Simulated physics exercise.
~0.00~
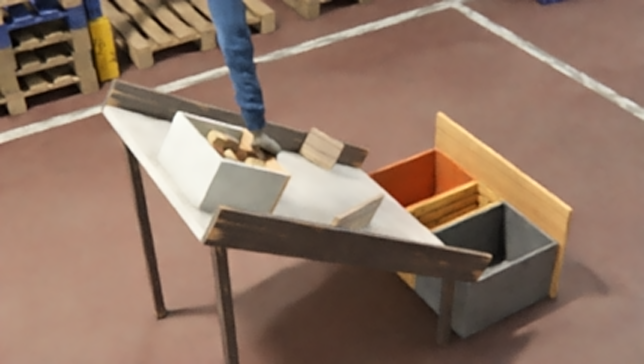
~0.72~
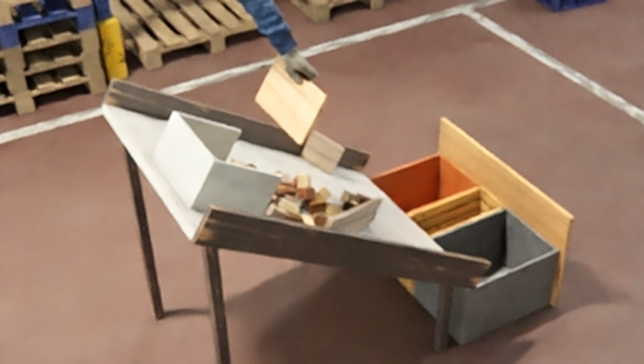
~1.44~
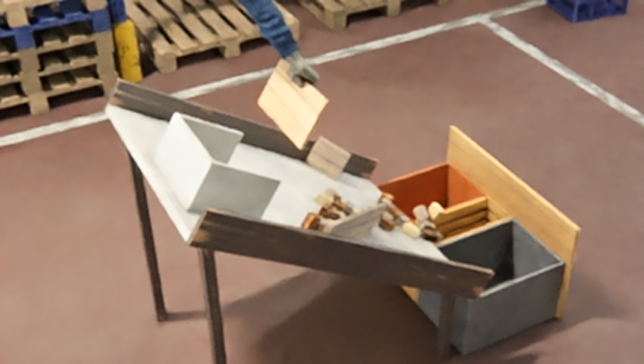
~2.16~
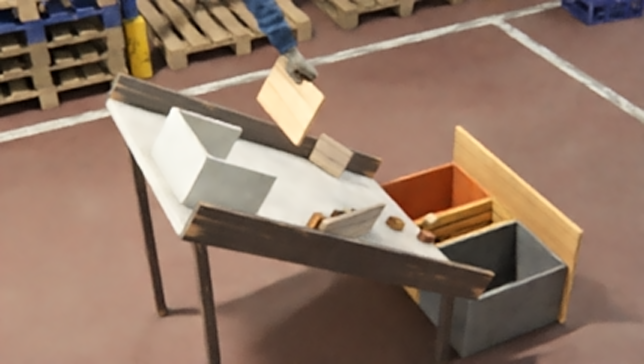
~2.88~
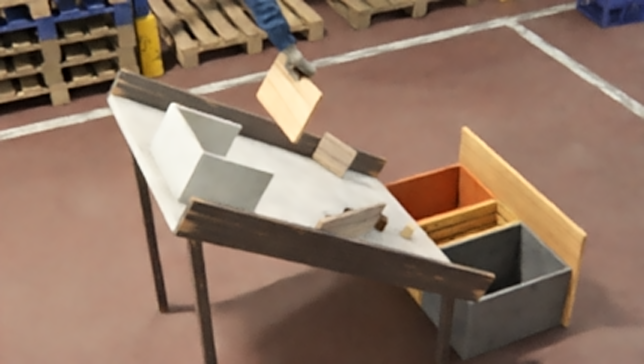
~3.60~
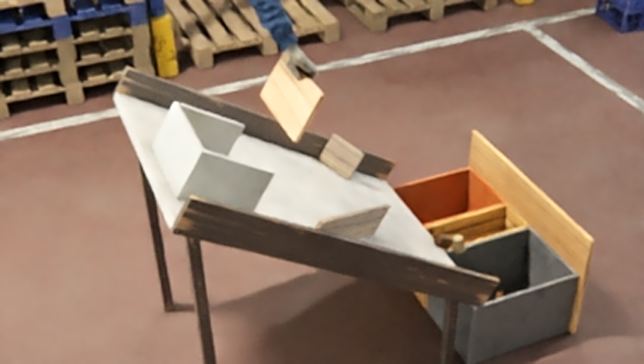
A gloved hand lifts a wooden gate, and blocks slide down the table into three bins.
